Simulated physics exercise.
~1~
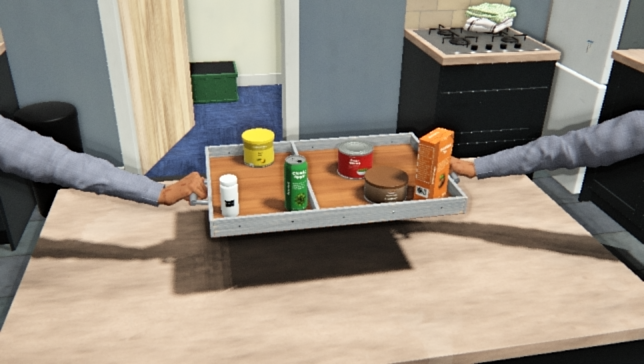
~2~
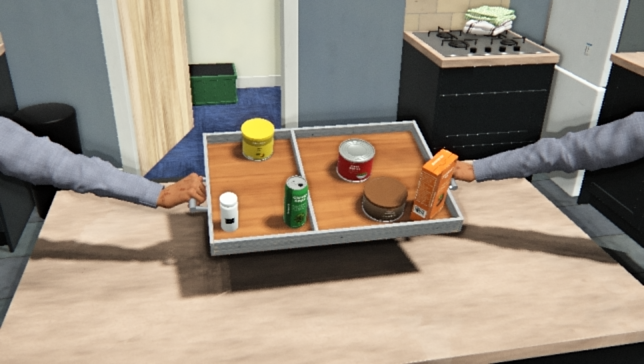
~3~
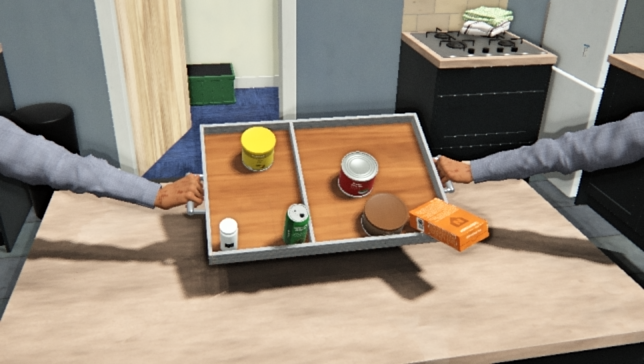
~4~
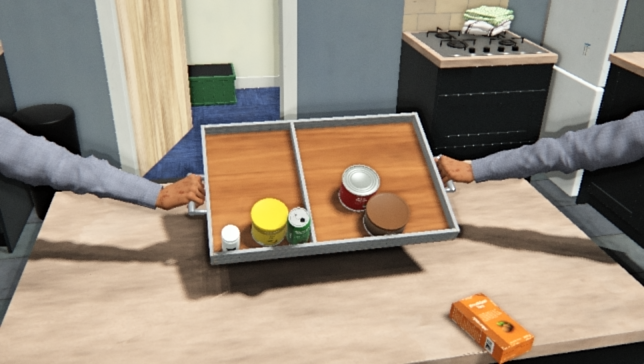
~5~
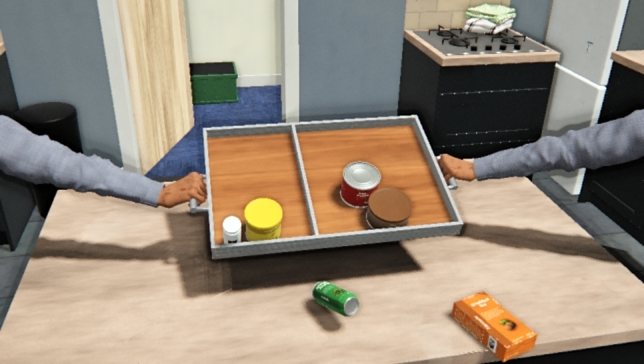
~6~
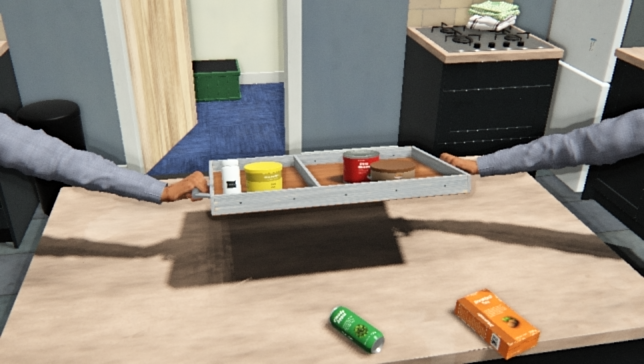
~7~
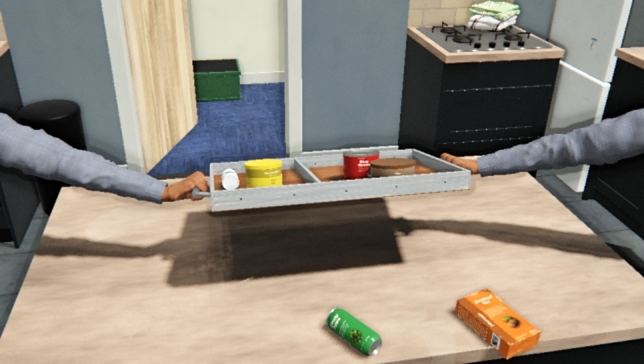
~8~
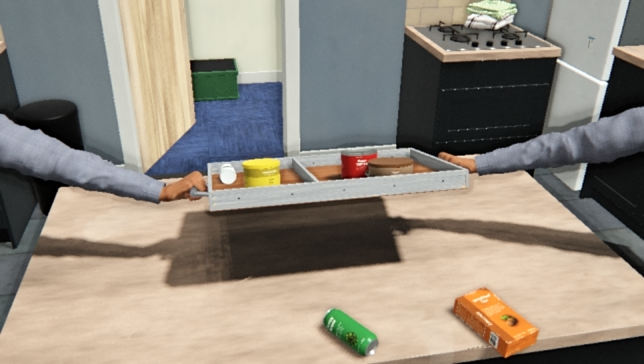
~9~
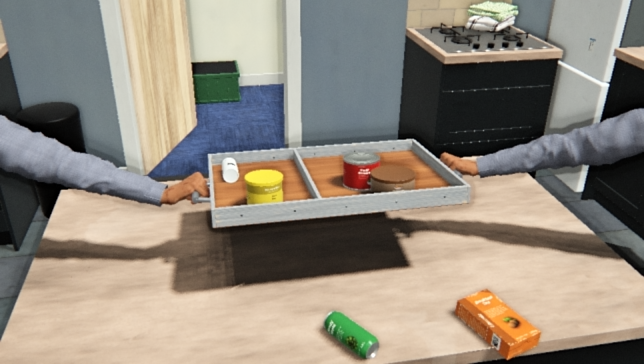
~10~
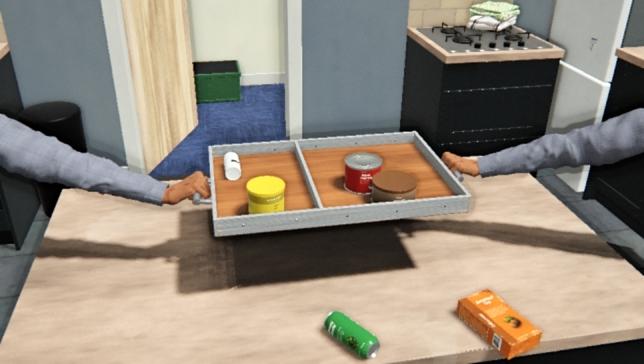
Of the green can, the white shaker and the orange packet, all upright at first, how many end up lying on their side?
All three end up on their side, the green can and orange packet on the table and the white shaker on the tray.
